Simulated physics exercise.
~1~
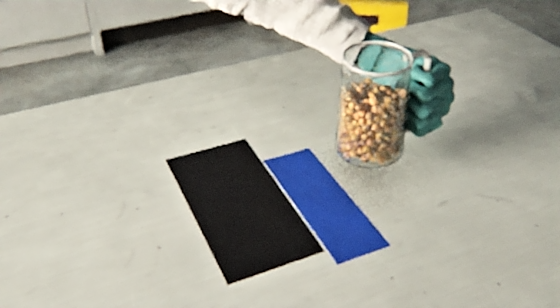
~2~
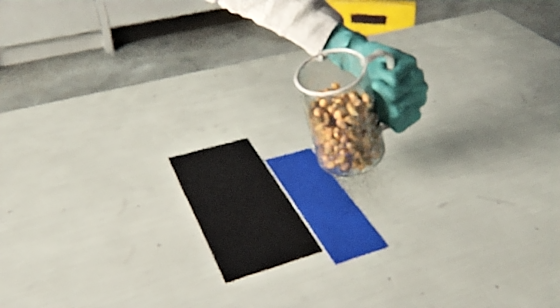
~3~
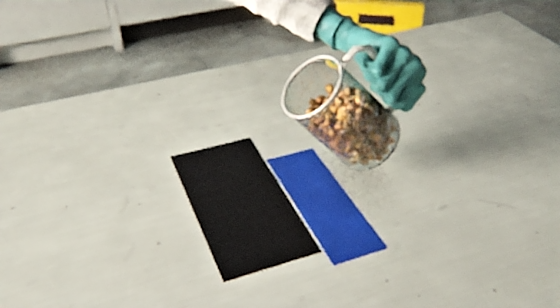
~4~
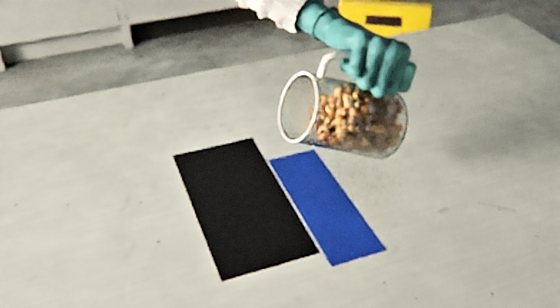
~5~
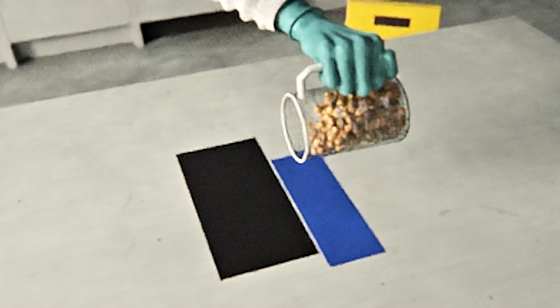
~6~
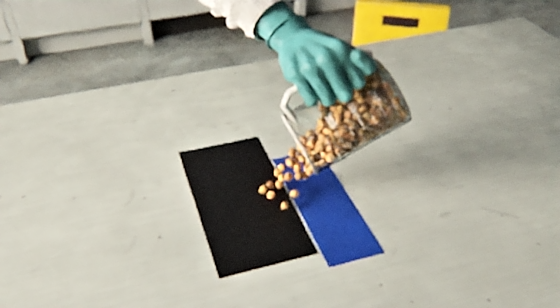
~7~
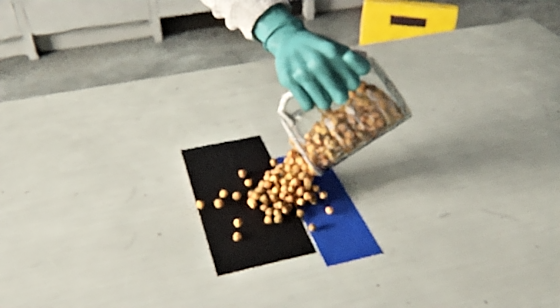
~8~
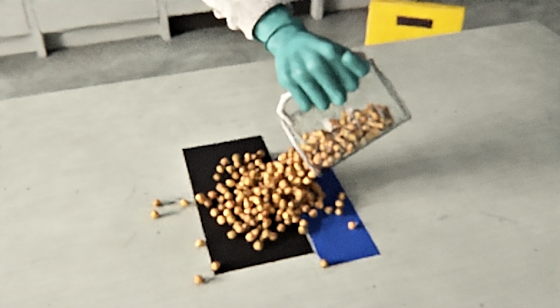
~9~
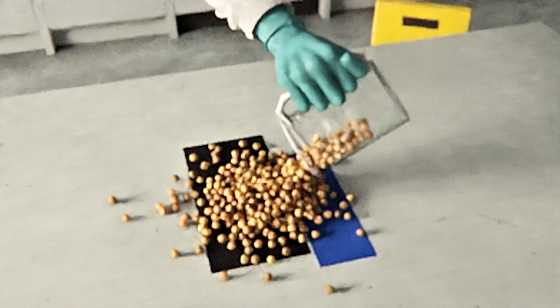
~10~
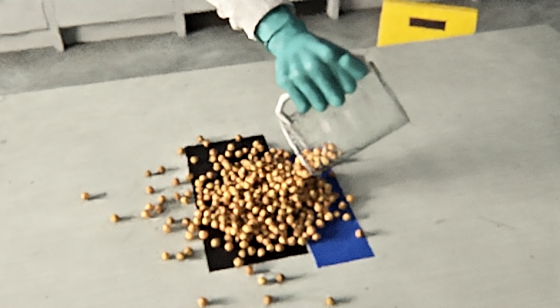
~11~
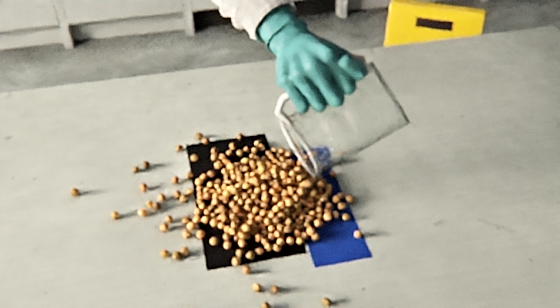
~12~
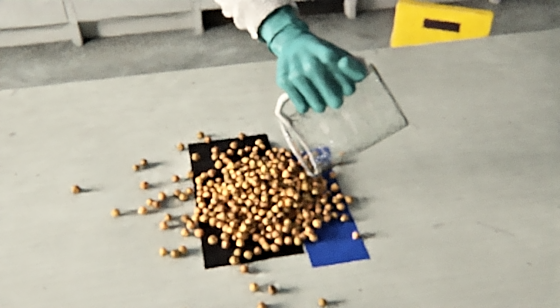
Gloved hand tipping a clear jug leftward, pouring out all its wooden beads, which settle heaped mostly across a black mat, partly on blue, with some scattered.
